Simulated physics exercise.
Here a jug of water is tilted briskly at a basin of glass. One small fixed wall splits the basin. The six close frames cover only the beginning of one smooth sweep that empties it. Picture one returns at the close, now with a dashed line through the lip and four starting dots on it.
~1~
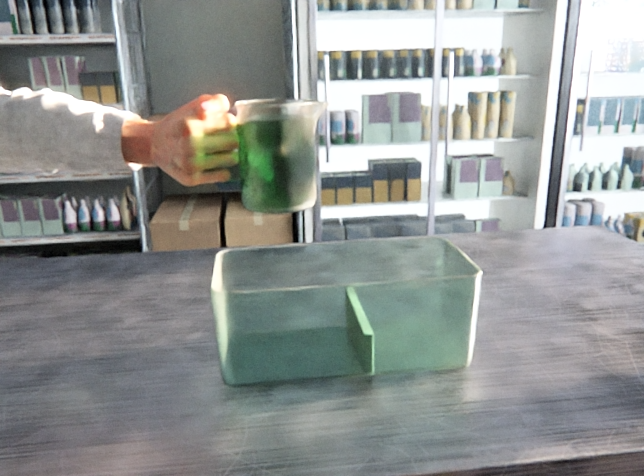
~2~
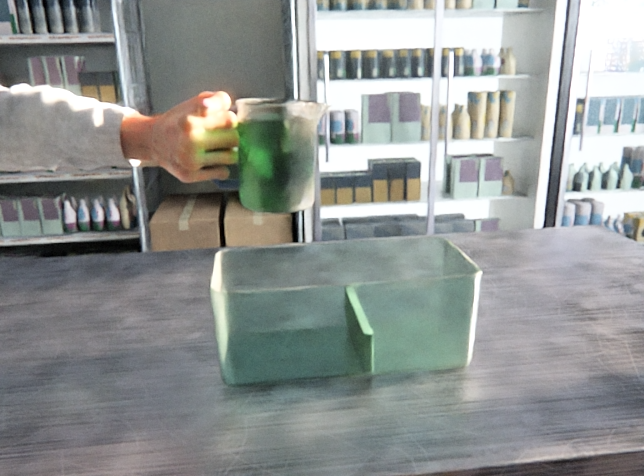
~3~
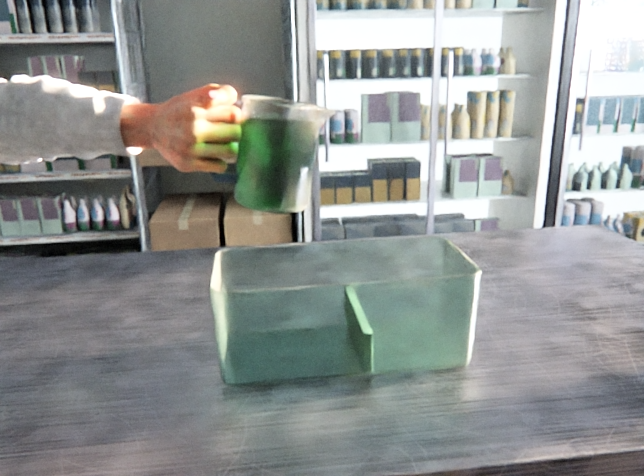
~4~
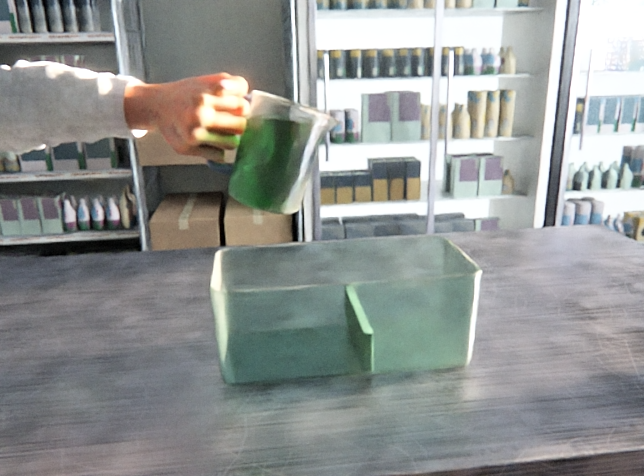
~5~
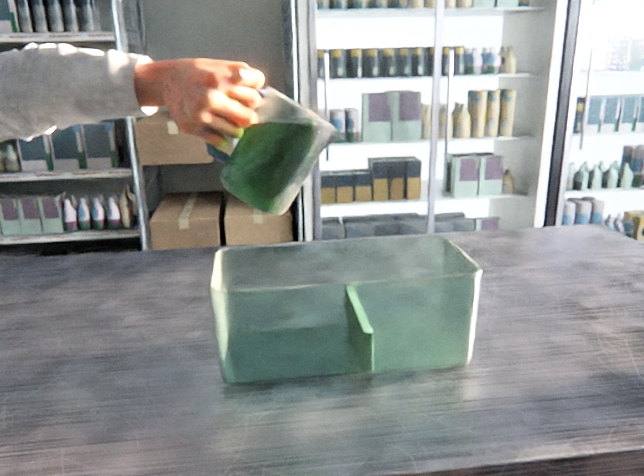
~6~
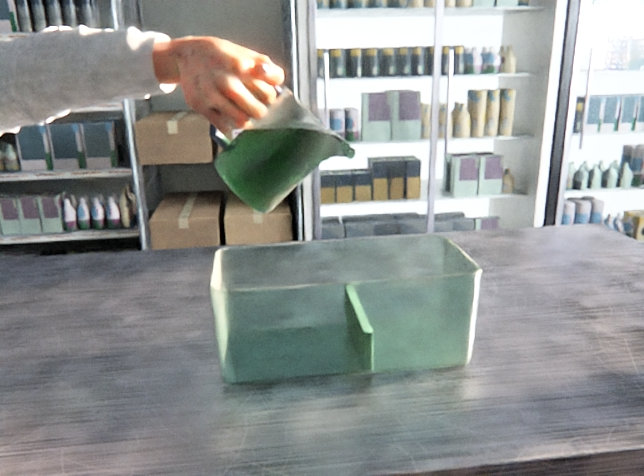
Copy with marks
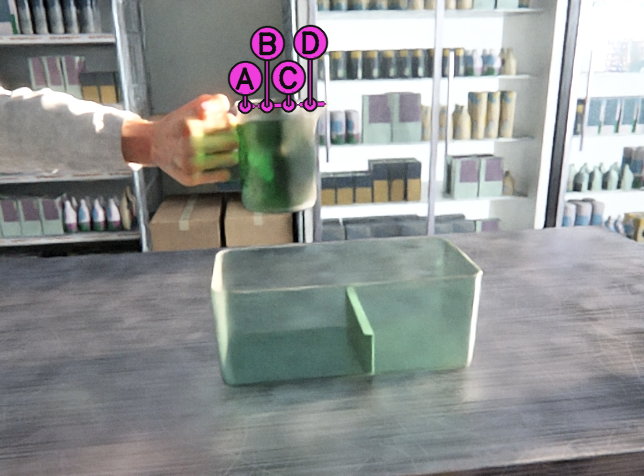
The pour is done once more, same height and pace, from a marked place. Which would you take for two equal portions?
Spot D does it best.
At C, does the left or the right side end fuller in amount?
The left one.
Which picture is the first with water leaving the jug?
Picture 6.
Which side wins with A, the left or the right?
The left side.
On the marked copy, A at (245, 106); B at (267, 105); C at (288, 105); D at (310, 104).
If A is chosen, about 92 % ends left of the wall and 5 % right of it.
If B is chosen, about 90 % ends left of the wall and 5 % right of it; 5 % is lost outside.
If C is chosen, about 82 % ends left of the wall and 13 % right of it; 5 % is lost outside.
If D is chosen, about 56 % ends left of the wall and 43 % right of it.
